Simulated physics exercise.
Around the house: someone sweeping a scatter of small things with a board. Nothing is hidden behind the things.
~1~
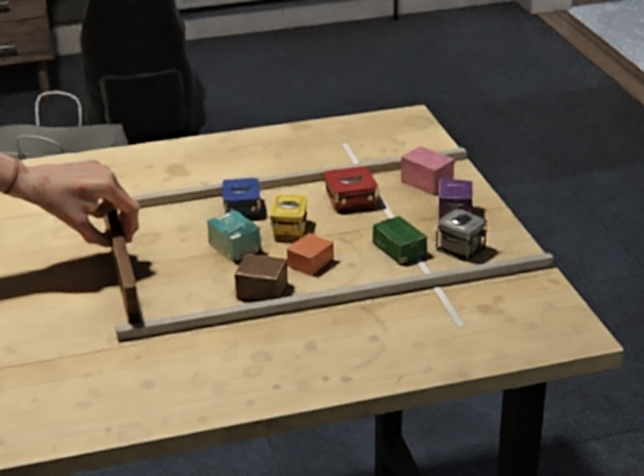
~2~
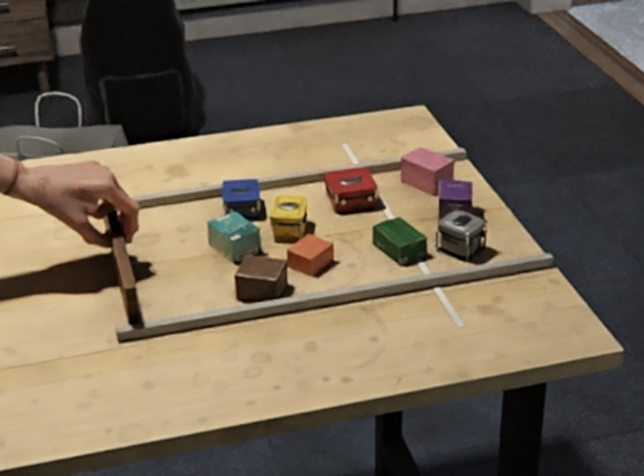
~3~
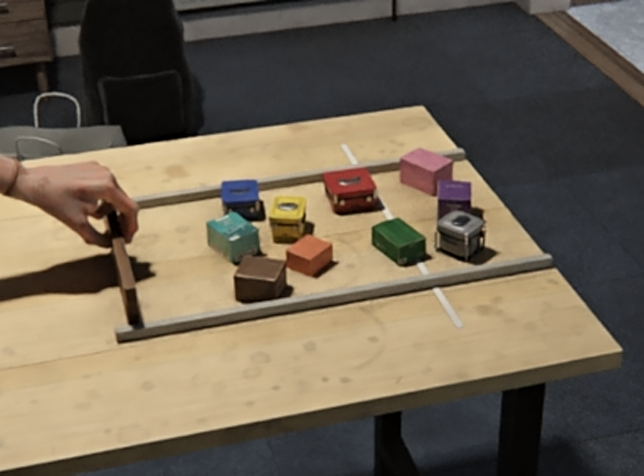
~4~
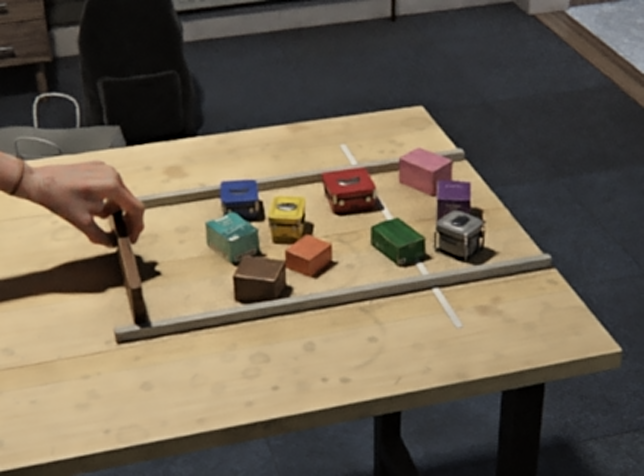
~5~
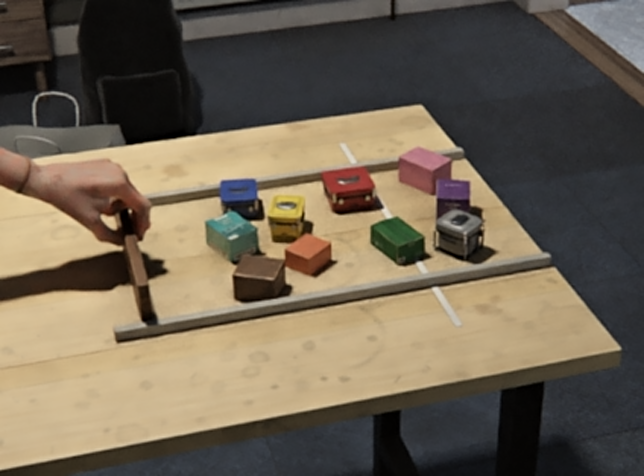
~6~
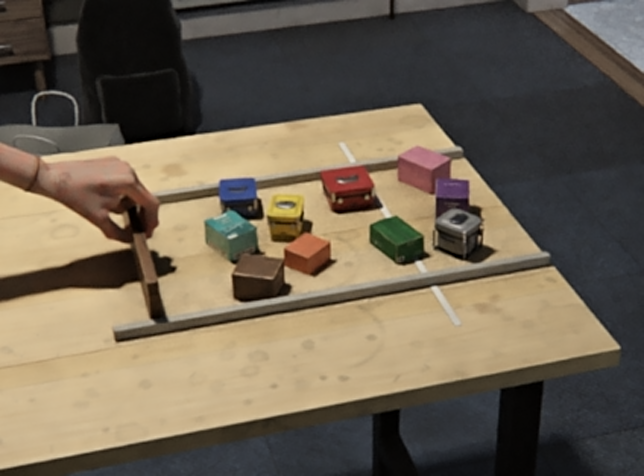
On a wooden table, a hand holds a small upright board between two rails, to the left of ten scattered colourful blocks and little cases. The board stays still at first, then the hand slides it slightly to the right, while the blocks and cases remain in place, untouched.
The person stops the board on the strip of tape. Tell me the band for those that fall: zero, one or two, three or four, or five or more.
Outcome: The number that fall off is zero.
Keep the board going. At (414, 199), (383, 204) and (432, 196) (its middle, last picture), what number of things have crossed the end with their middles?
The counts: 1, 0 and 2.
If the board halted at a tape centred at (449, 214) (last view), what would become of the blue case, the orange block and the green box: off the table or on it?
The blue case survives, the orange block does not fall, the green box comes down.
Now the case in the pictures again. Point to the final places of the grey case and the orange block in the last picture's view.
Near (507, 237) and (441, 229).
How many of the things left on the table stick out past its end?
Overhanging: 1.
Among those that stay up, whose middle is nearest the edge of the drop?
The pink block.
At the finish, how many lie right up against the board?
It touches 3.
Soon after, none off yet; purple box at rest near (452, 201); pink block at rest near (424, 170); grey case at rest near (458, 234).
Then, none off yet; purple box at rest near (452, 201); pink block moved a little near (438, 166); grey case moved a little near (480, 236).
At rest, the number that fall off is zero.
